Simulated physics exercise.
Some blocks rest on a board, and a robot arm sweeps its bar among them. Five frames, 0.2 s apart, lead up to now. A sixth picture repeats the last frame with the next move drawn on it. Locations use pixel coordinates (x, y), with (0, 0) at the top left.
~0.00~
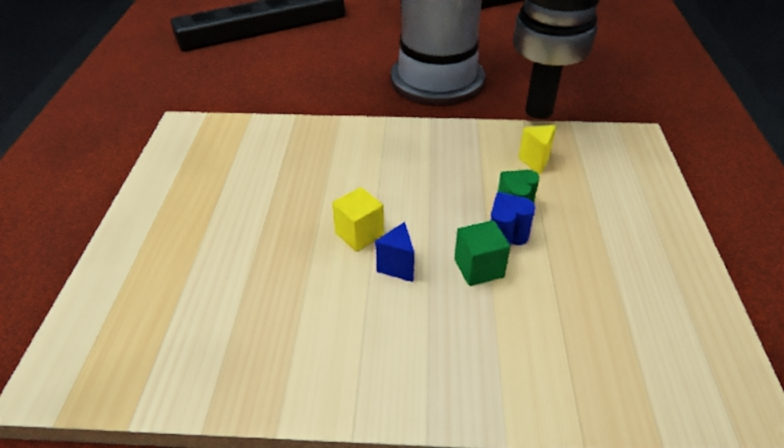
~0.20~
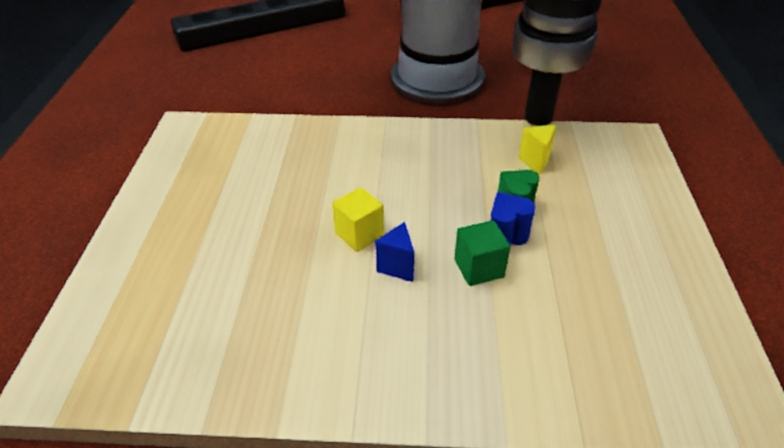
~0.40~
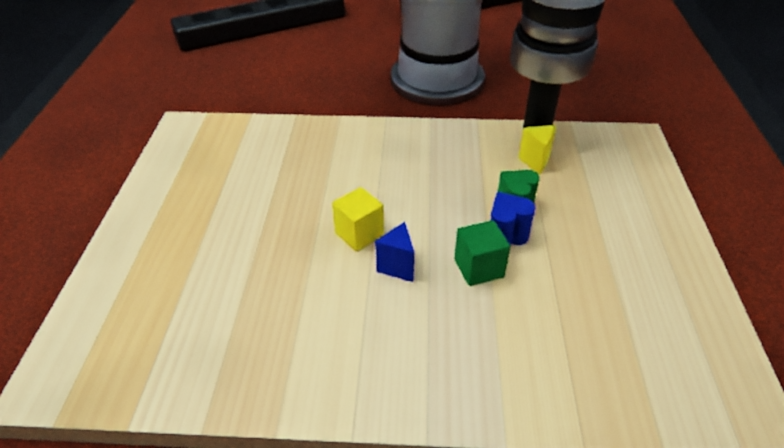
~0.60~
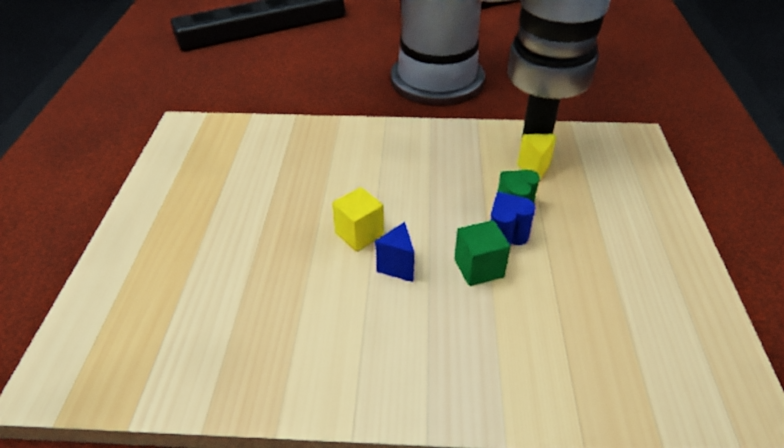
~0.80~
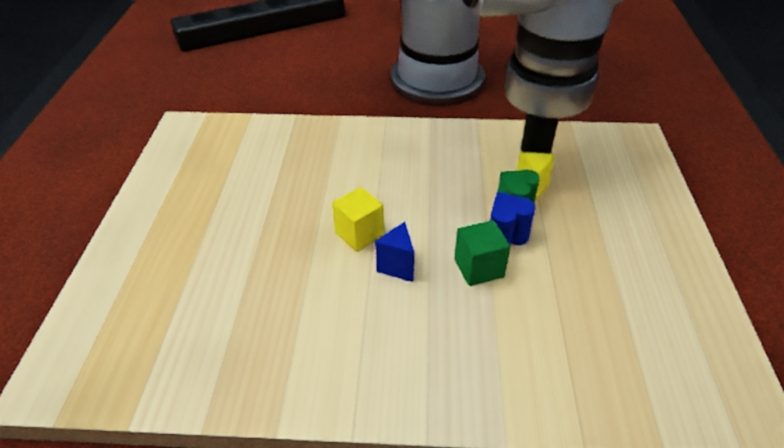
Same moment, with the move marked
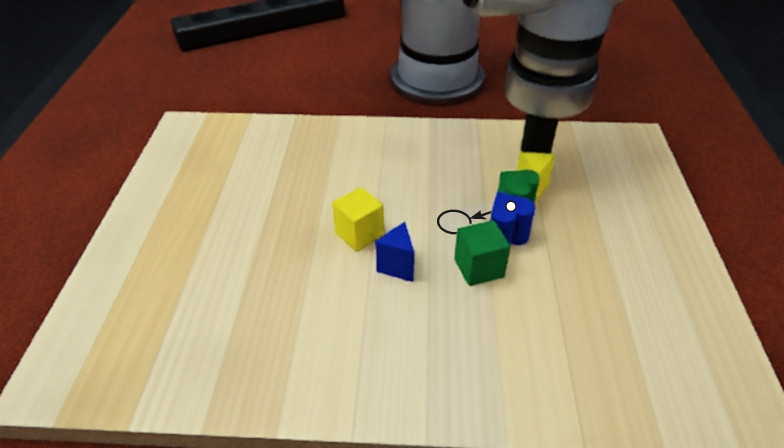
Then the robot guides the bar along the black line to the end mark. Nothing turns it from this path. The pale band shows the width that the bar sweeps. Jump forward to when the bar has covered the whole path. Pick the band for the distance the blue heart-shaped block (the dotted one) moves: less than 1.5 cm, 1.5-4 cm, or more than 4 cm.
Its final spot will lie 1.5 to 4 cm from the current one.
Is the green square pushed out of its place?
In short: Yes.
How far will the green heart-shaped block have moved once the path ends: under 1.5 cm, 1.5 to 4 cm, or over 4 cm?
Medium: 1.5 to 4 cm.
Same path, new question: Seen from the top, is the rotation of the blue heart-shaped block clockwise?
My answer is yes.
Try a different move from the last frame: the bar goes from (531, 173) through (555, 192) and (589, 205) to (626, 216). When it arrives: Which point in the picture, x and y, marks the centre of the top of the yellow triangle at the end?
I predict (558, 180).
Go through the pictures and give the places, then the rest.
The first picture shows tip of the bar (539, 112), middles of tops, green square (484, 237), blue heart-shaped block (511, 206), green heart-shaped block (520, 180), yellow triangle (542, 132).
The second picture shows bar (538, 119), nothing pushed.
The third picture shows bar (537, 129), nothing pushed.
The fourth picture shows bar (536, 144), yellow triangle (541, 140).
The fifth picture shows bar (538, 159), green square (484, 237), blue heart-shaped block (511, 206), green heart-shaped block (520, 180), yellow triangle (538, 159).
The line goes from (531, 173) by way of (518, 195) and (491, 212) to (454, 222); the dot is on the blue heart-shaped block.
What follows on the original path. One third of the way, bar (519, 185); blue heart-shaped block (509, 210); green heart-shaped block (522, 188), turned 40° clockwise; yellow triangle (549, 178), turned 30° anticlockwise.
Two thirds of the way, bar (492, 201); green square (477, 243); blue heart-shaped block (518, 229), turned 35° clockwise; green heart-shaped block (520, 199), turned 35° anticlockwise; yellow triangle (549, 179), turned 40° anticlockwise.
At the end, bar (455, 211); green square (477, 243); blue heart-shaped block (518, 229), turned 35° clockwise; green heart-shaped block (520, 199), turned 35° anticlockwise; yellow triangle (549, 179), turned 40° anticlockwise.
